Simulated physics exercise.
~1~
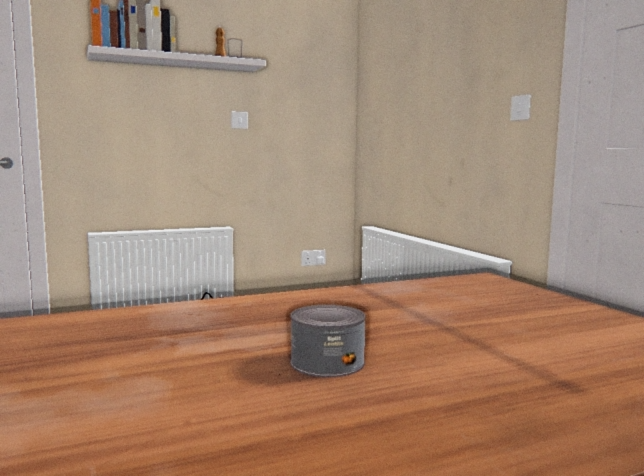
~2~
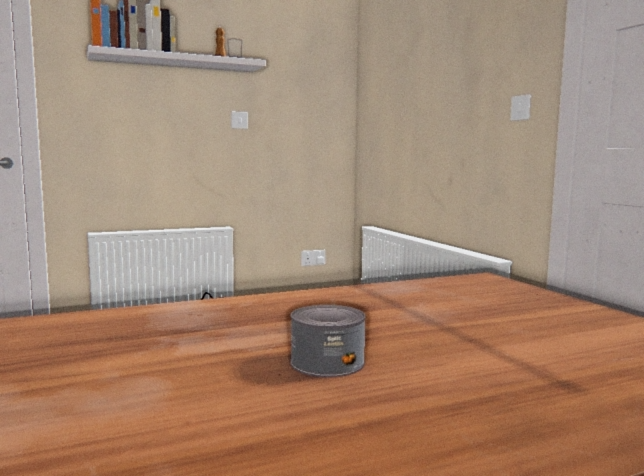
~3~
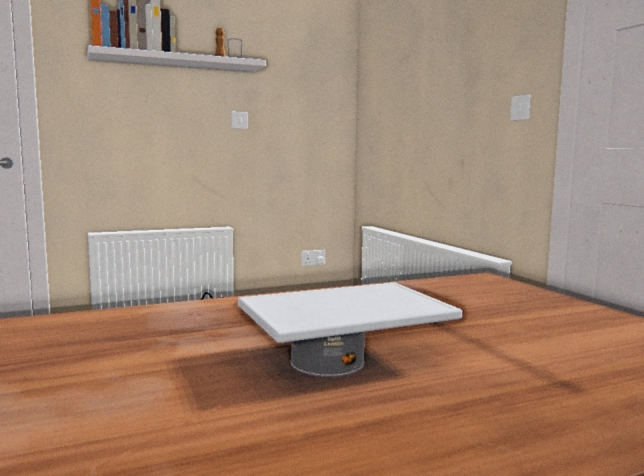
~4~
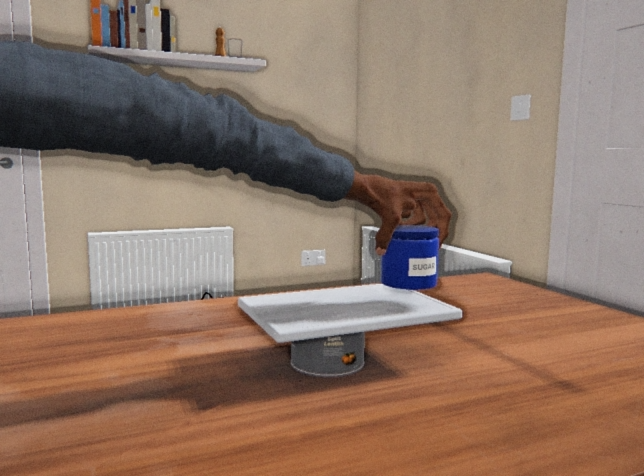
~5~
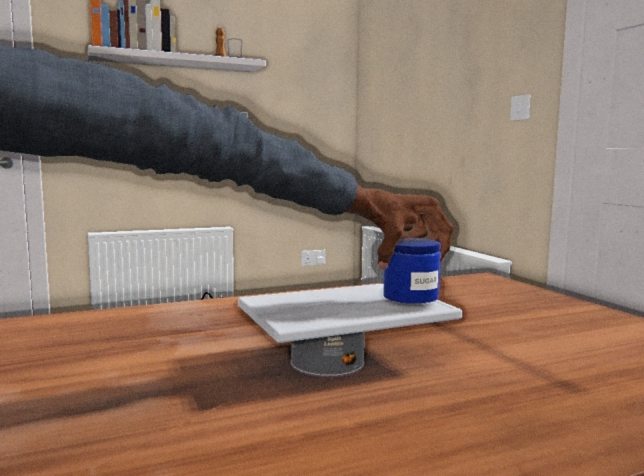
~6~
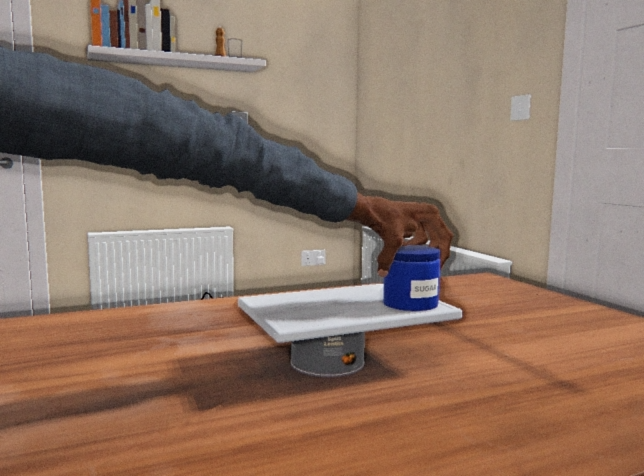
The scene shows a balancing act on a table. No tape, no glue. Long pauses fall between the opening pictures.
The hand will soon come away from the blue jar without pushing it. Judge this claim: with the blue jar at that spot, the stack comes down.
Fails to stand.
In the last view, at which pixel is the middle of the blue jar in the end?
End spot: Near (483, 328).
Then, 0.30 s after the last picture, blue jar now fallen; white lid tipped 26° from how it was.
Then, 0.40 s after the last picture, white lid tipped 39° from how it was.
Then, 0.60 s after the last picture, white lid tipped 27° from how it was.
Then, 1.00 s after the last picture, white lid tipped 28° from how it was.
At rest, fallen, blue jar; moved from the start, white lid; grey tub in place. Seen from the same camera at the end, blue jar near (483, 329). The stack gives way.
